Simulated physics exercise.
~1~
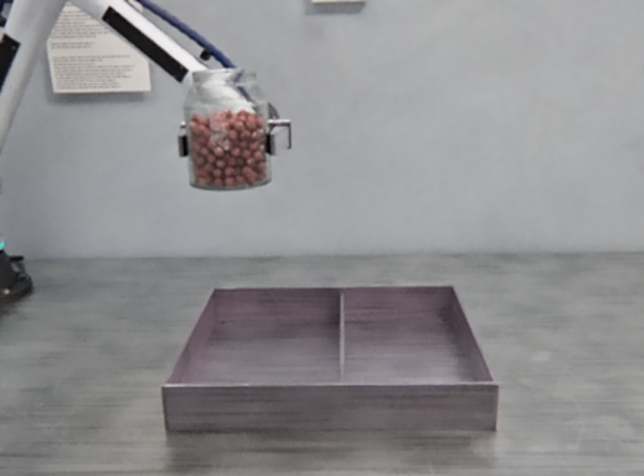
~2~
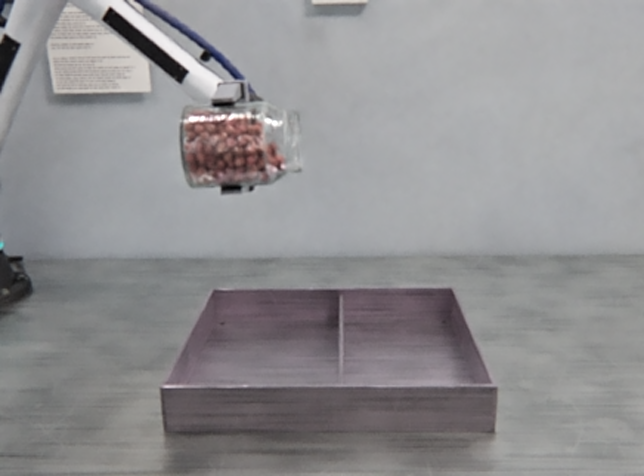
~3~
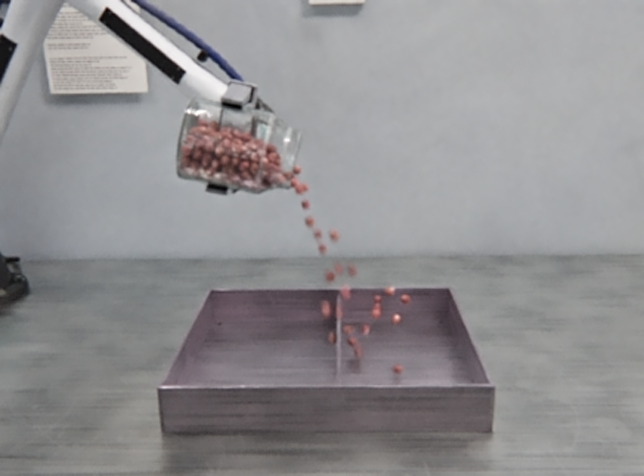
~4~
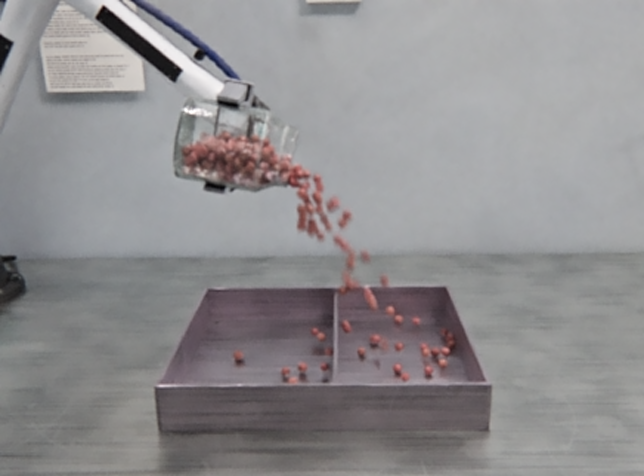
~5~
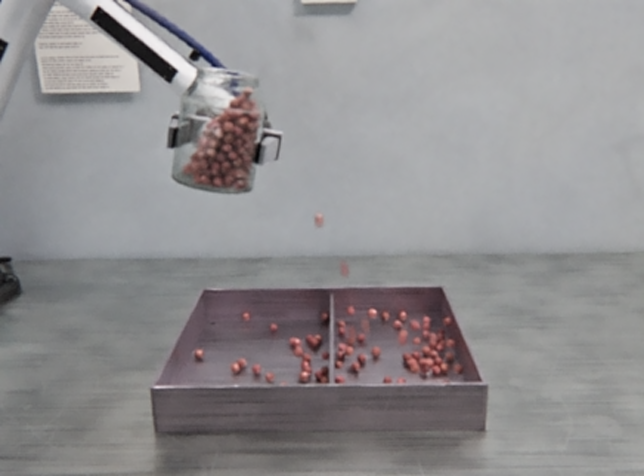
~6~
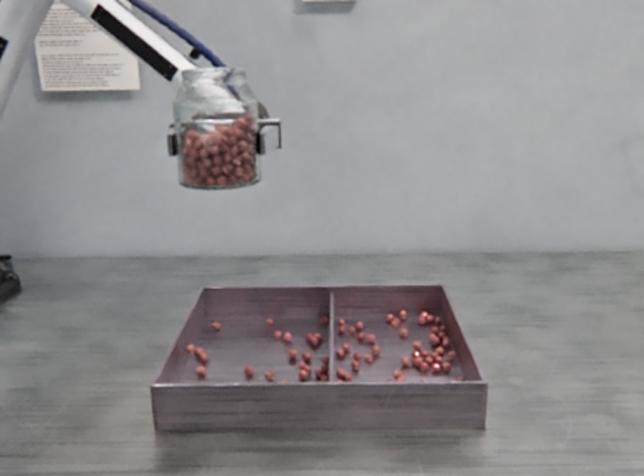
A robot arm tipped a glass jar of reddish beads to the right, spilling some into both parts of a divided tray below, then turned it upright again, still more than half full, with more of the scattered beads in the right part.
